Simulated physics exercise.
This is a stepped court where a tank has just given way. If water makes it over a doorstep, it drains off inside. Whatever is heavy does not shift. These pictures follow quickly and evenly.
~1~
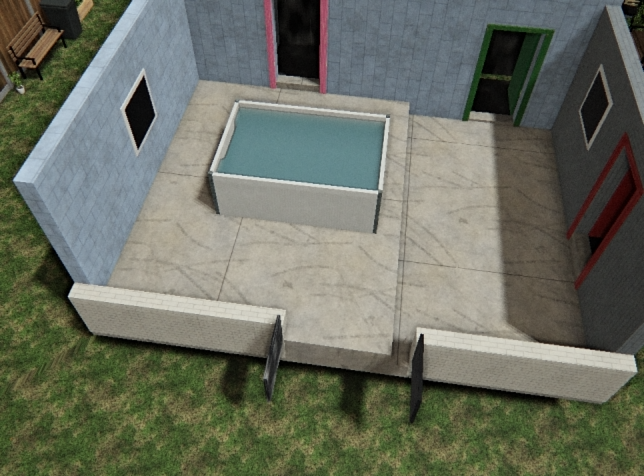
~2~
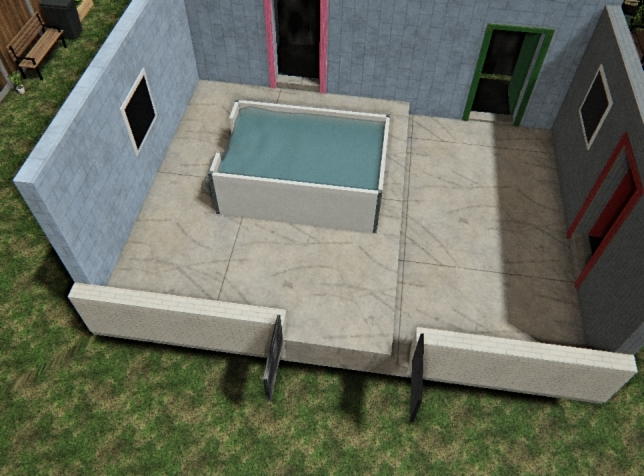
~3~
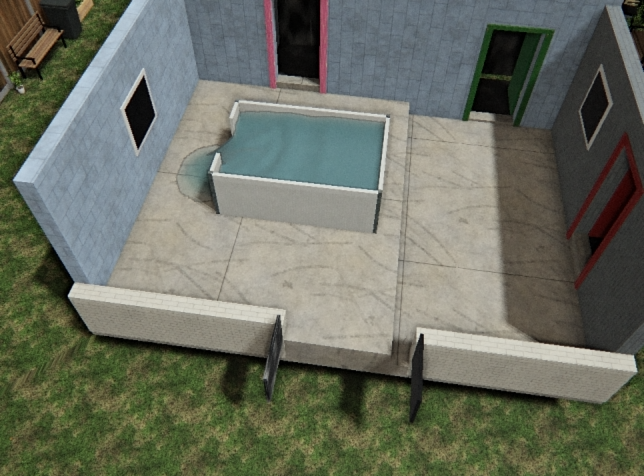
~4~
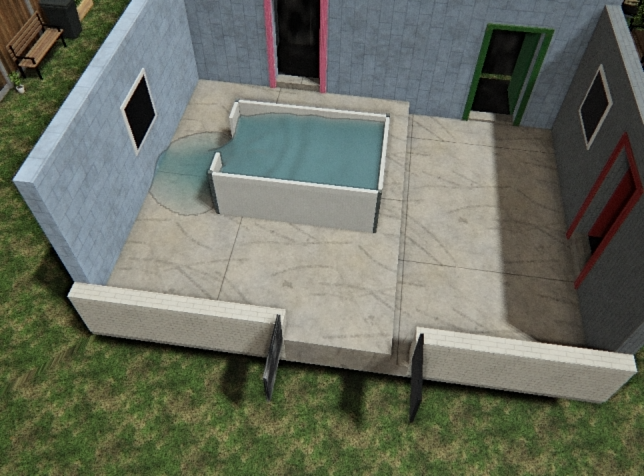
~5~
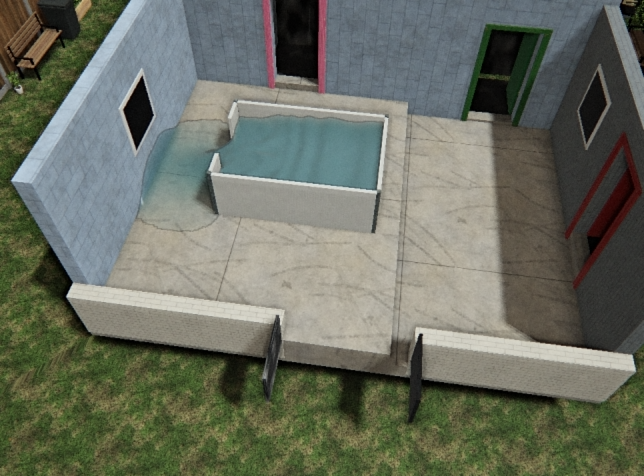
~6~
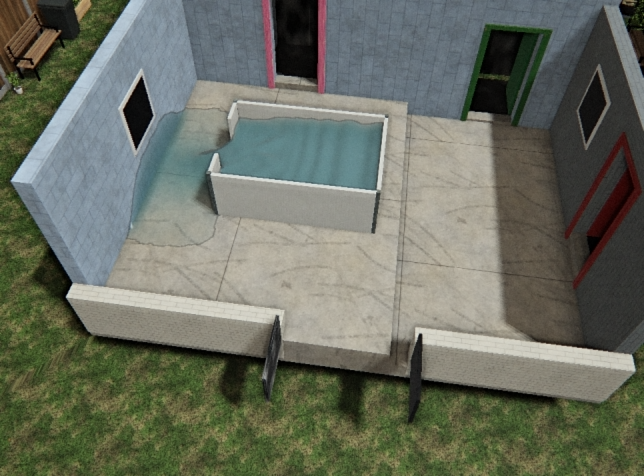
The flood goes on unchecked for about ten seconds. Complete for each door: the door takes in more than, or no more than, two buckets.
Completed: The red door takes in no more than two buckets; the green door takes in more than two buckets; the pink door takes in no more than two buckets.
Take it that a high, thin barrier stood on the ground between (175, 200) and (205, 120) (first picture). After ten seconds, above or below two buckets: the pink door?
The pink one exceeds the threshold.
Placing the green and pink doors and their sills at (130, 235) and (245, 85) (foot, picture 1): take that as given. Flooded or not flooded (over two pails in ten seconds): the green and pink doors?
First the green door, which crosses the line, then the pink door, which crosses the line.
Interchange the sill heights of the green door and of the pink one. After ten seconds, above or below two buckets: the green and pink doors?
Green: Remains below the threshold; pink: Tops the threshold.
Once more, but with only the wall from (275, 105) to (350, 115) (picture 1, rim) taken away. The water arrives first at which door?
The one in pink.
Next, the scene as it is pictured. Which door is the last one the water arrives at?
The one in red.
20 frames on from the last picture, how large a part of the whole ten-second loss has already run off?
It comes to around 5 per cent.
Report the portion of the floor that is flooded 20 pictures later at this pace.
Around 65 percent.
A moment on, water covers 15 % of the floor; the red door not reached, the green door not reached, the pink door not reached.
Next, water covers 30 % of the floor; the red door not reached, the green door not reached, the pink door wet at the sill, nothing in.
Then, water covers 65 % of the floor; the red door not reached, the green door wet at the sill, nothing in, the pink door wet at the sill, nothing in.
Later, water covers 95 % of the floor; the red door wet at the sill, nothing in, the green door wet at the sill, nothing in, the pink door wet at the sill, nothing in.
In the end, water covers 95 % of the floor; the red door wet at the sill, nothing in, the green door far over two buckets in, the pink door wet at the sill, nothing in.
